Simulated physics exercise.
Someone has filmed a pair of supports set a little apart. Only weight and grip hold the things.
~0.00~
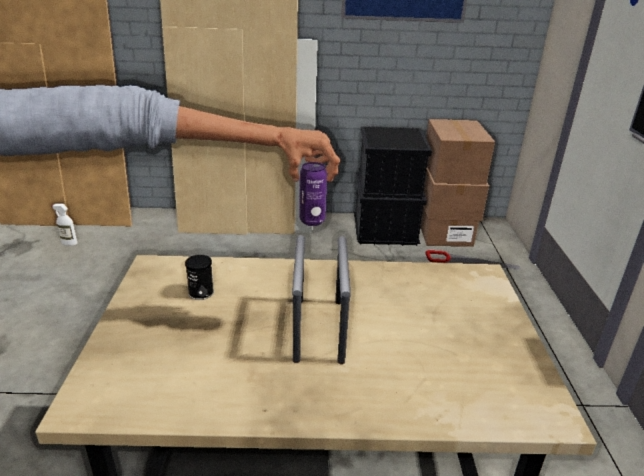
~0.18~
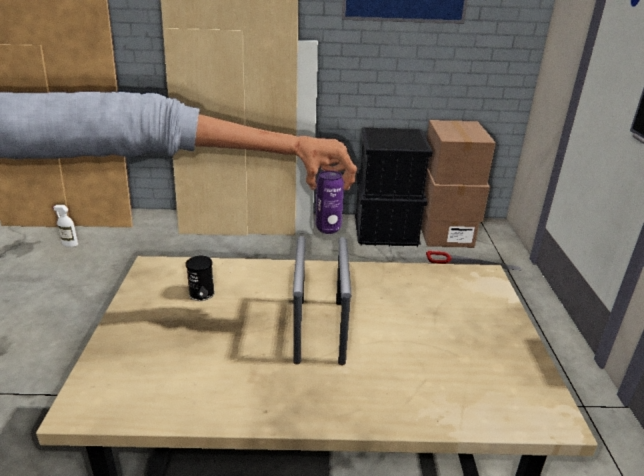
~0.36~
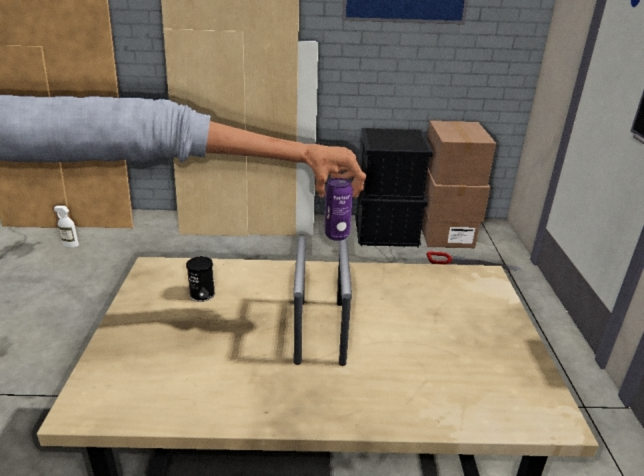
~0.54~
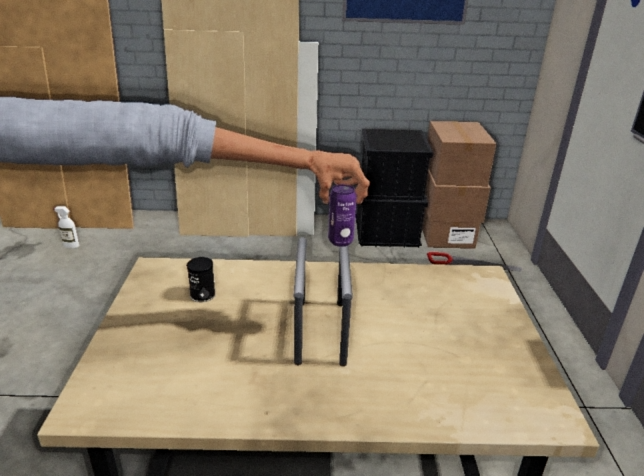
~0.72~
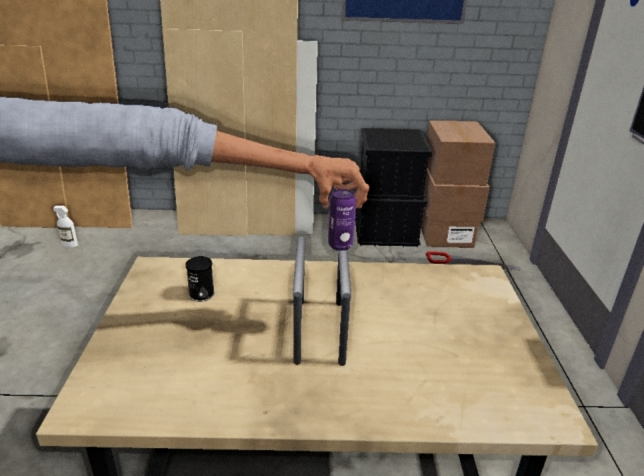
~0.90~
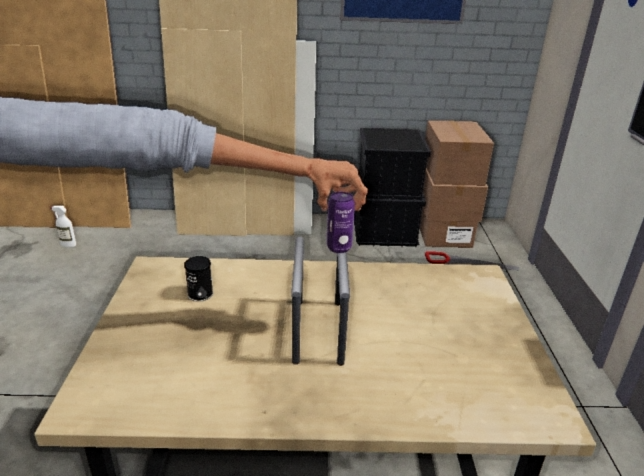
A hand at the end of a grey-sleeved arm, reaching in from the left, carries a purple can a short way right and slightly down above two upright dark supports, then slows until it barely moves. The supports stand slightly apart mid-table, with a black tin to their left. The pale wooden table is seen from slightly above in a grey-brick workshop with boxes behind, the view almost steady.
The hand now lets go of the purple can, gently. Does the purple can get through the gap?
In the end the can is caught.
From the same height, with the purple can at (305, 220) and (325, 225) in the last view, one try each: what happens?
First, it stays on top; second, it goes down the gap.
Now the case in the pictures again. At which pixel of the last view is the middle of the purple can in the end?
Around (312, 256).
By 1.10 s, purple can moved about its own width near (339, 238).
By 1.20 s, purple can tilted by 17° near (331, 240).
By 1.30 s, purple can tilted by 56° near (315, 251).
When it is over (1.9 s), lying over on the stand or table, purple can; black tin as before. End places, in pixels of the last picture, purple can near (312, 255). The can lodges.
